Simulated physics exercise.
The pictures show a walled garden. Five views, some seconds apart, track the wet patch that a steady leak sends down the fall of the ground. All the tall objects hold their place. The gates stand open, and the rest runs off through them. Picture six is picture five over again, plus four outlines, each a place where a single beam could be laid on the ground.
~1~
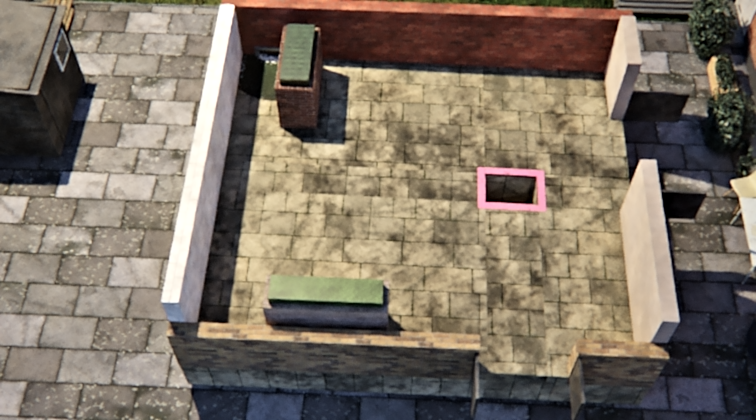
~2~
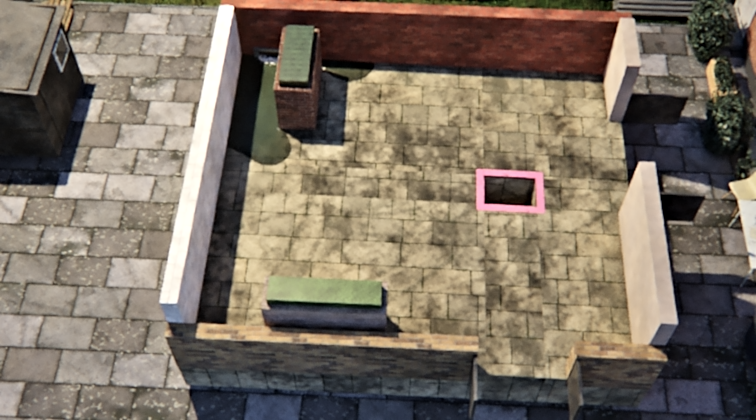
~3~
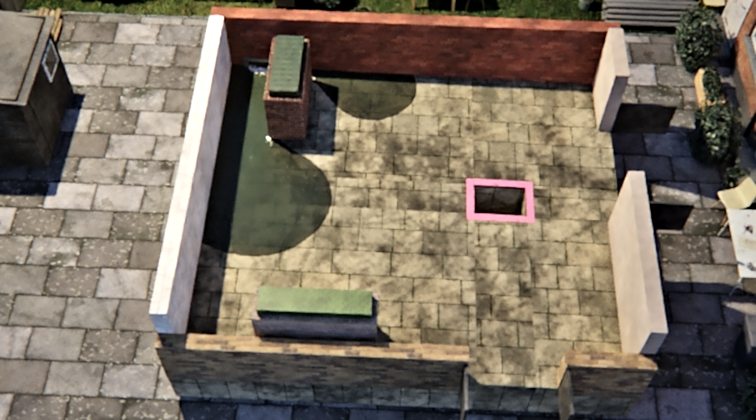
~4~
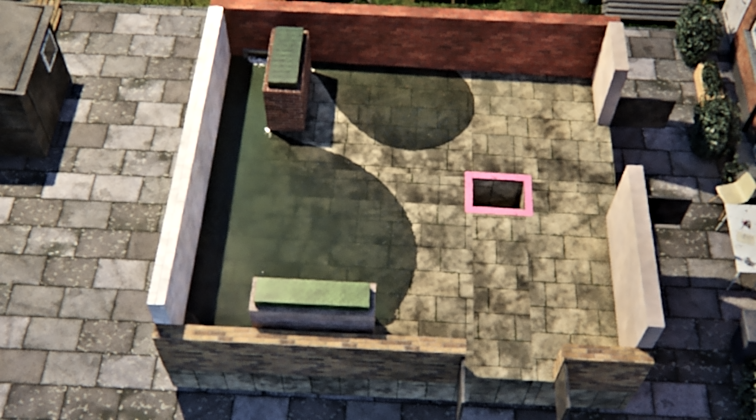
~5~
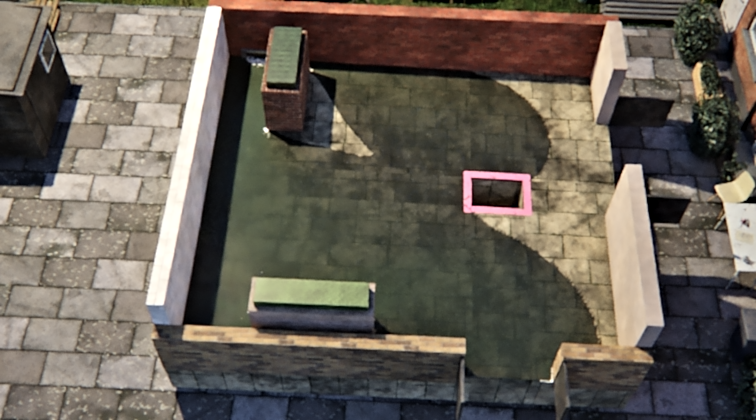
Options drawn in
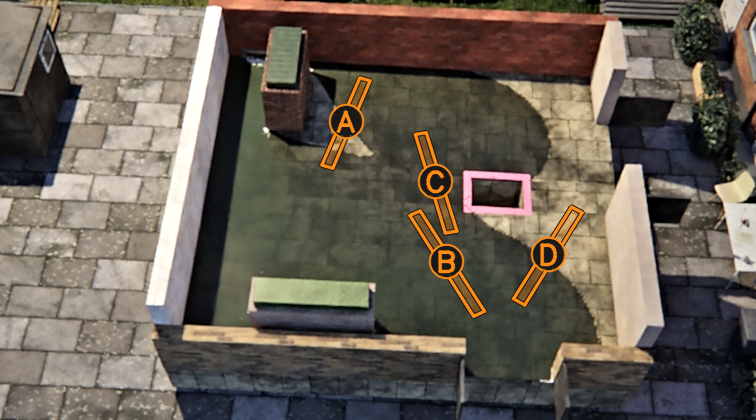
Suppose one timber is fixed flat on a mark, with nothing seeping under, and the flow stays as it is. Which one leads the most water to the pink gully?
Take D.
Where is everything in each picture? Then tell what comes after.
In the first frame, outfall at (272, 52); pink gully at (511, 189); open gate at (521, 361); open gate at (614, 164); 3 % of the ground under water, visible out to (238, 86); pink gully still dry.
In the second frame, 7 % of the ground under water, visible out to (267, 155); pink gully still dry.
In the third frame, 19 % of the ground under water, visible out to (256, 249); pink gully still dry.
In the fourth frame, 41 % of the ground under water, visible out to (391, 314); pink gully still dry.
In the fifth frame, 70 % of the ground under water, visible out to (593, 329); pink gully still dry.
In orange, A from (327, 166) to (364, 79); B from (415, 213) to (479, 313); C from (420, 133) to (451, 232); D from (519, 301) to (576, 209).
Choosing A, about 10 % of the stream goes into the pink gully, about 90 % out by the gates.
Choosing B, about 13 % of the stream goes into the pink gully, about 86 % out by the gates.
Choosing C, about 11 % of the stream goes into the pink gully, about 89 % out by the gates.
Choosing D, about 16 % of the stream goes into the pink gully, about 83 % out by the gates.
